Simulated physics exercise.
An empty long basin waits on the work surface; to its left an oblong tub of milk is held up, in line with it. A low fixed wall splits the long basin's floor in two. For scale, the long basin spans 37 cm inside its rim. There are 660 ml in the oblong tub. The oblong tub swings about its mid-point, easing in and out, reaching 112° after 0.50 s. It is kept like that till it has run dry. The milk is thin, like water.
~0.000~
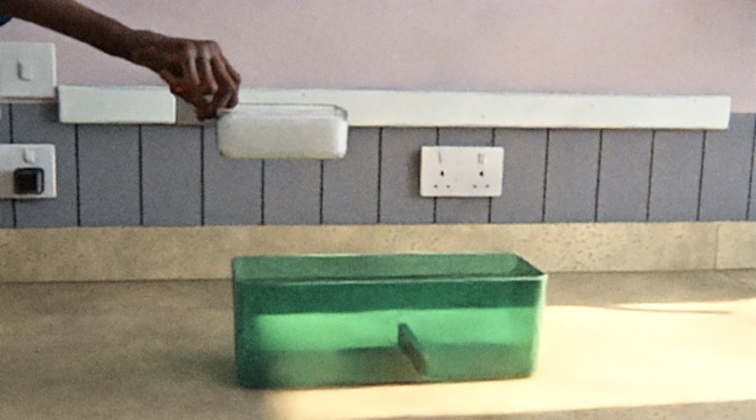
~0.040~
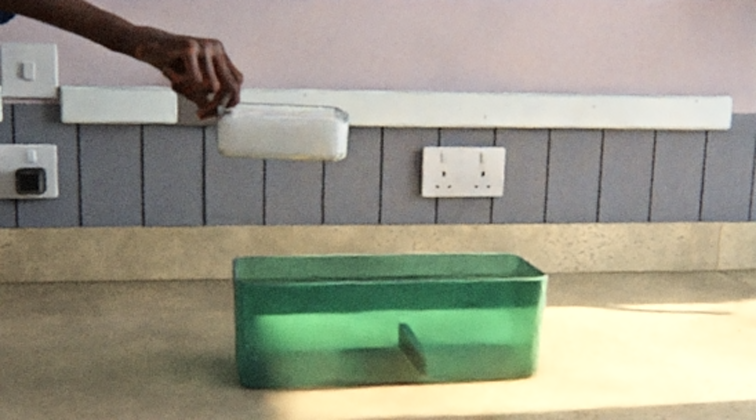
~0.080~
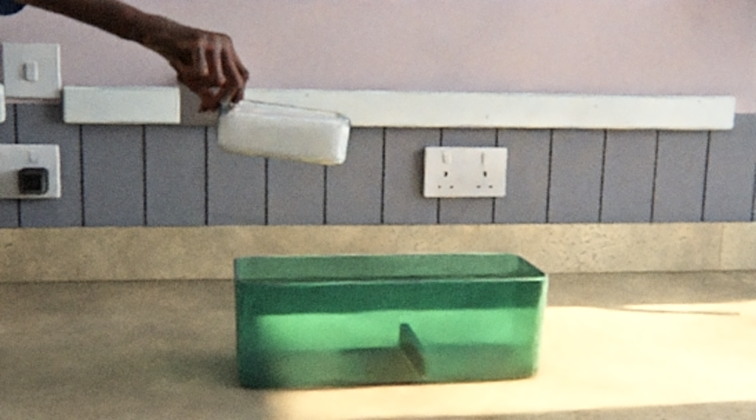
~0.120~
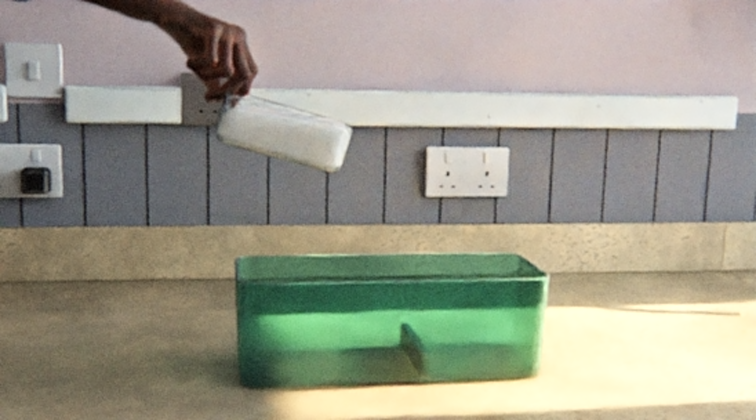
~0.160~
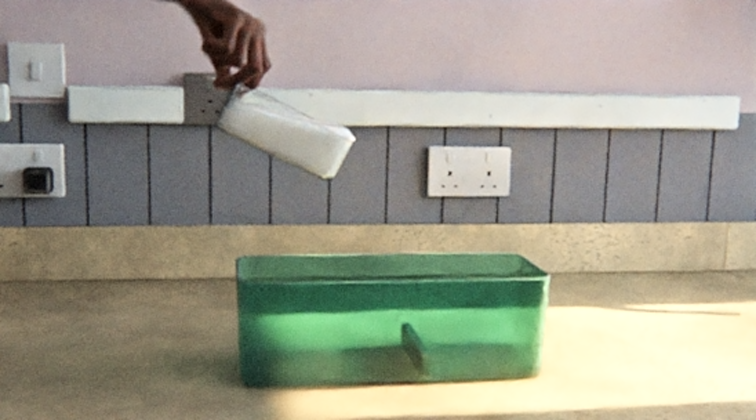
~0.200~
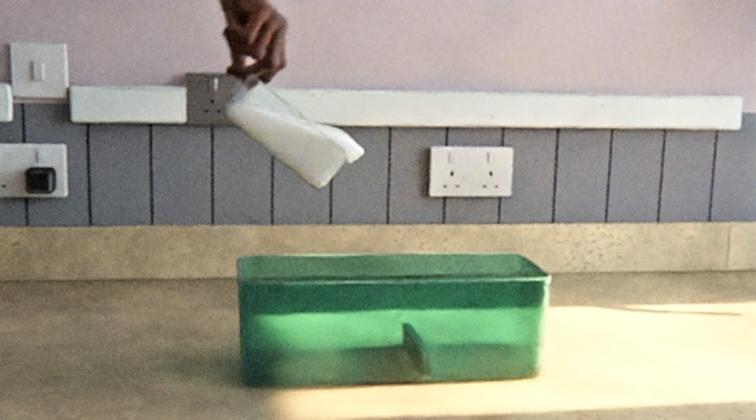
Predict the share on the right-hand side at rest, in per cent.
Roughly 23 per cent is past the wall.
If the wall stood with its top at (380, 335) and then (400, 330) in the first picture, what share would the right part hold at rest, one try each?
In turn about 50 and 20 per cent.
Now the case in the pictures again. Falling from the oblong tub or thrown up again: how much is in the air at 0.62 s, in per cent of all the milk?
Near 10 in a hundred.
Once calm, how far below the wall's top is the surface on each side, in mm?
Some 16 mm on the left and 22 mm on the right.
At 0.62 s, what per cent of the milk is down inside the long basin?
About 82 per cent.
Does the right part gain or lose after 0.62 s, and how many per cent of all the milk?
It goes up by about 10.
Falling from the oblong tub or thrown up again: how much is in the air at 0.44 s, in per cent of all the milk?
About 46 per cent.
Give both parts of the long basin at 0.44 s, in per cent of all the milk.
Near 44 on the left, 0 on the right.
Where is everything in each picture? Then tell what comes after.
Tilt 0°; pouring edge (341, 110); surface from (218, 114) to (339, 116); the long basin's rim runs from (234, 271) to (531, 266); the wall's top is at (412, 338), in the first picture.
Tilt 2°; pouring edge (342, 112); surface from (220, 114) to (340, 117), in the second picture.
Tilt 7°; pouring edge (344, 118); surface from (222, 111) to (342, 119), in the third picture.
Tilt 15°; pouring edge (346, 127); surface from (225, 108) to (345, 123), in the fourth picture.
Tilt 26°; pouring edge (346, 139); surface from (226, 105) to (337, 127); 4 per cent is over the edge, in the fifth picture.
Tilt 39°; pouring edge (343, 152); surface from (228, 102) to (325, 129); 11 per cent is over the edge, in the sixth picture.
Then, 0.44 s in, the tilt is 108° and 8 per cent is still to pour, 45 is left of the wall and 0 right of it.
Then, 0.62 s in, the tilt is 112° and 1 per cent is still to pour, 70 is left of the wall and 13 right of it.
Then, 0.80 s in, the tilt is 112° and 0 per cent is still to pour, 64 is left of the wall and 20 right of it.
Then, 1.00 s in, the tilt is 112° and 0 per cent is still to pour, 66 is left of the wall and 22 right of it.
Finally, 65 per cent lies left of the wall, 23 right of it and 12 outside.
